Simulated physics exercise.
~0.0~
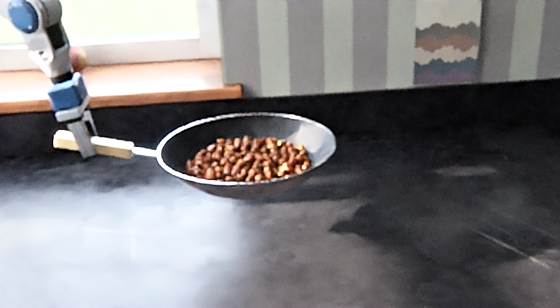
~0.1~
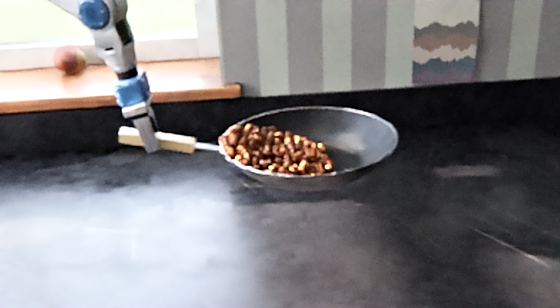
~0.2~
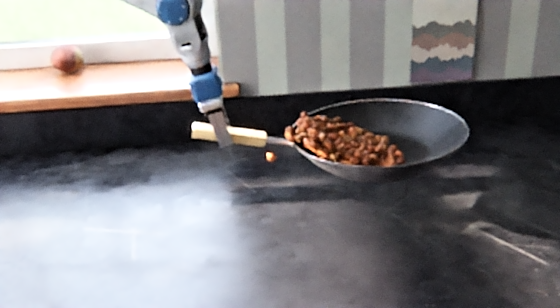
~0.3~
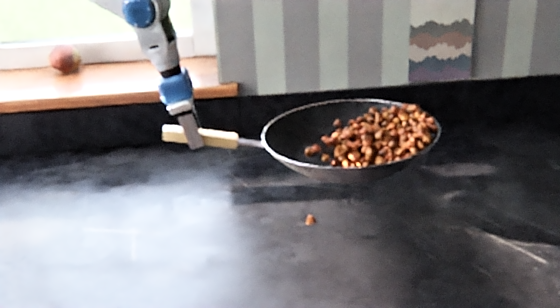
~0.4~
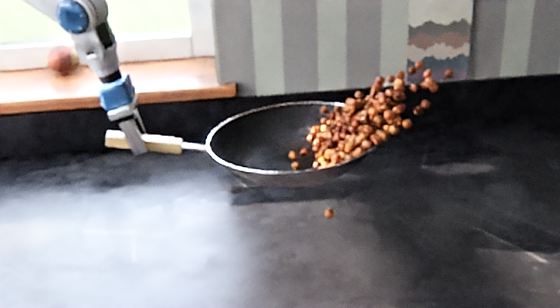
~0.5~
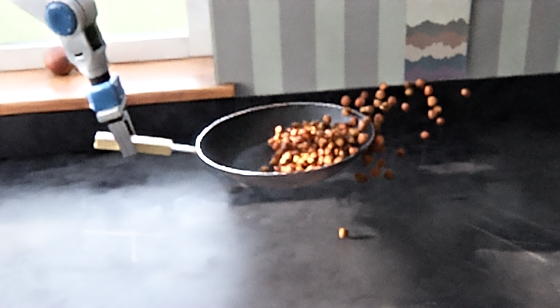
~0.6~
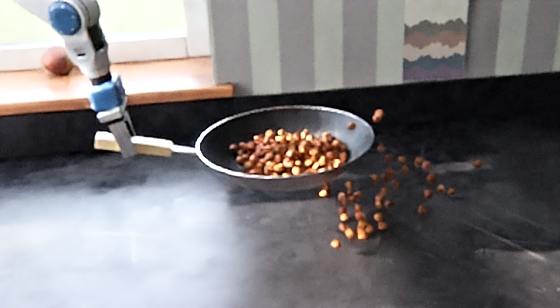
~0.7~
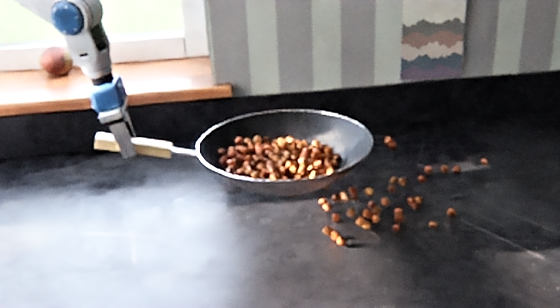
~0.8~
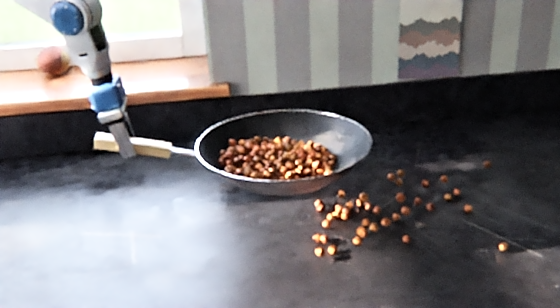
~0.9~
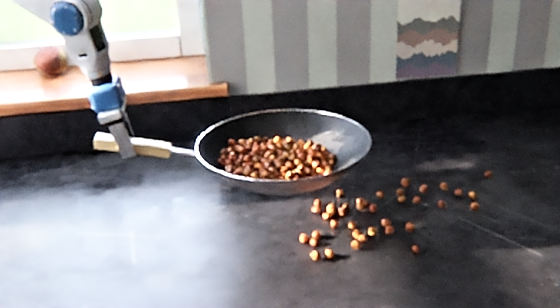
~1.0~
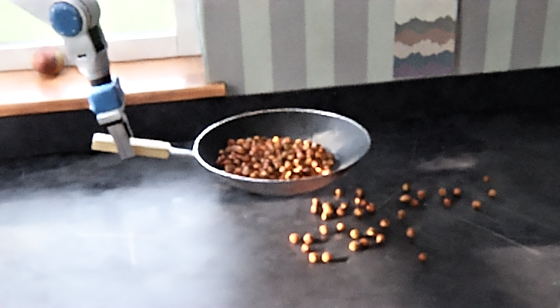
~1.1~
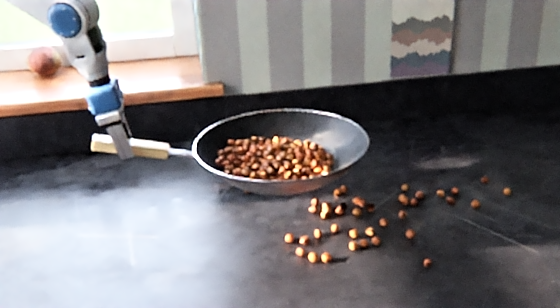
A robot arm swept a frying pan of hazelnuts to the right above a dark countertop, then pulled it back left, sending some nuts flying over the far rim. They scattered across the counter, while most stayed in the pan, held still.
